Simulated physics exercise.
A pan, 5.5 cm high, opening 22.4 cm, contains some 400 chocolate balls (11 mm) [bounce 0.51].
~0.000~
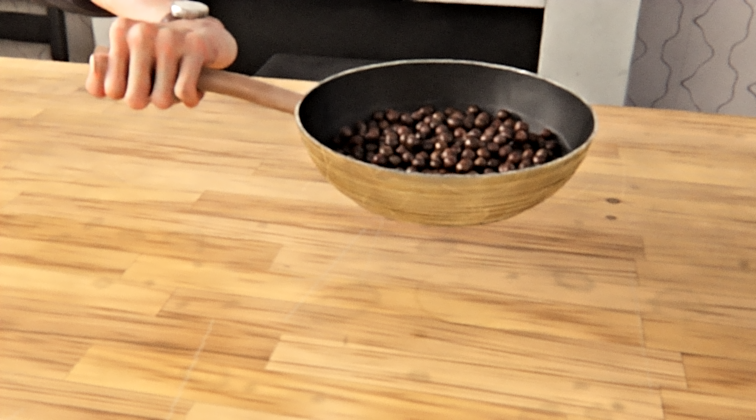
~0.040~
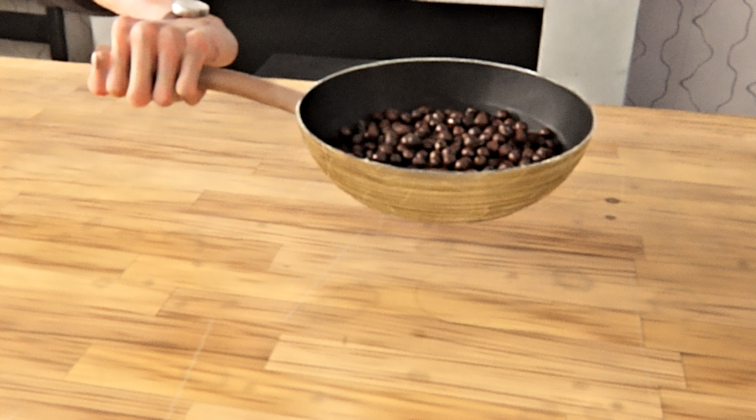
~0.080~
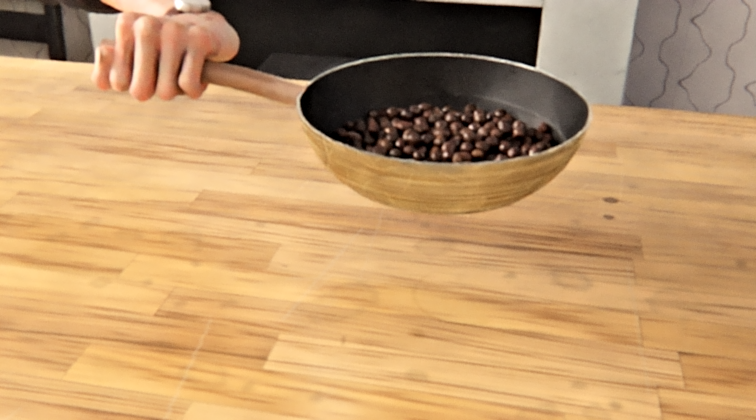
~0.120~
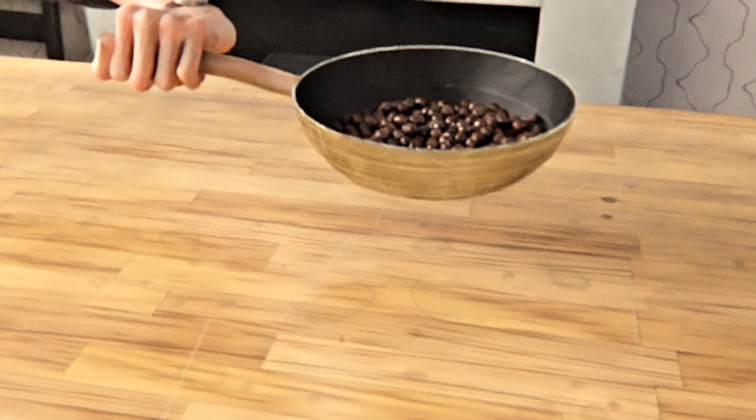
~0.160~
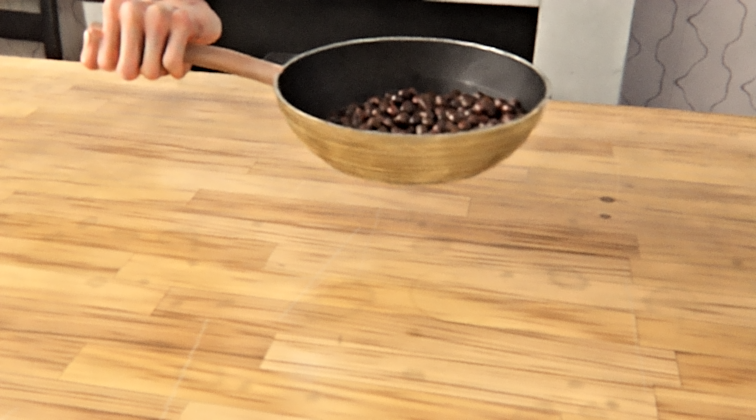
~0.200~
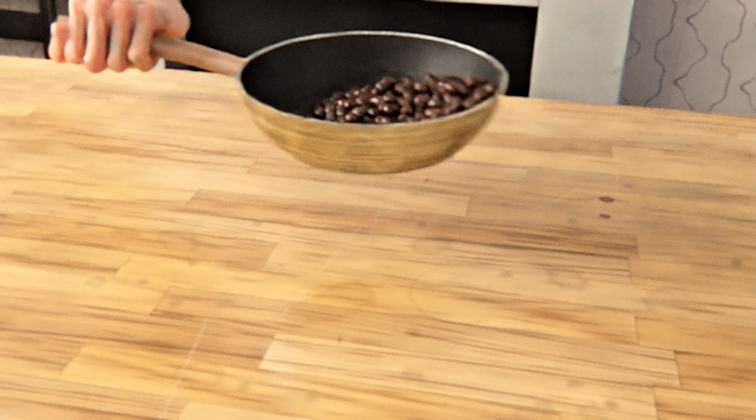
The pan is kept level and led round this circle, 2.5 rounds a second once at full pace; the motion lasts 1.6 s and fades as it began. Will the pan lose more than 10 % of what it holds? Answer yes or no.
Share that leaves it, set against 10 %: Yes.
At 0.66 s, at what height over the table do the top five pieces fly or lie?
Roughly 18 cm.
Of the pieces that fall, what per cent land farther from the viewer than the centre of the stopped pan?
Some 40 per cent.
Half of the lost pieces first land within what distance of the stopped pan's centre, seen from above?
About 38 cm.
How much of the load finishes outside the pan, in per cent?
About 100 per cent.
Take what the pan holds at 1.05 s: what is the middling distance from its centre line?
Roughly 10.5 cm.
After 0.66 s, pan 30 %, fallen right of where it stops 5 %, fallen left of where it stops 10 %, fallen in front of where it stops 25 %, in the air 30 %; middle of the pieces not yet landed near (502, 130).
Then, at 1.05 s, pan 5 %, fallen behind where it stops 10 %, fallen right of where it stops 25 %, fallen left of where it stops 20 %, fallen in front of where it stops 35 %, in the air 10 %; middle of the pieces not yet landed near (557, 131).
After 1.41 s, fallen behind where it stops 15 %, fallen right of where it stops 25 %, fallen left of where it stops 25 %, fallen in front of where it stops 35 %; middle of the pieces not yet landed near (345, 155).
Then, at 1.75 s, fallen behind where it stops 15 %, fallen right of where it stops 30 %, fallen left of where it stops 20 %, fallen in front of where it stops 30 %; middle of the pieces not yet landed near (330, 166).
By 2.0 s all is still; fallen behind where it stops 15 %, fallen right of where it stops 30 %, fallen left of where it stops 20 %, fallen in front of where it stops 30 %.
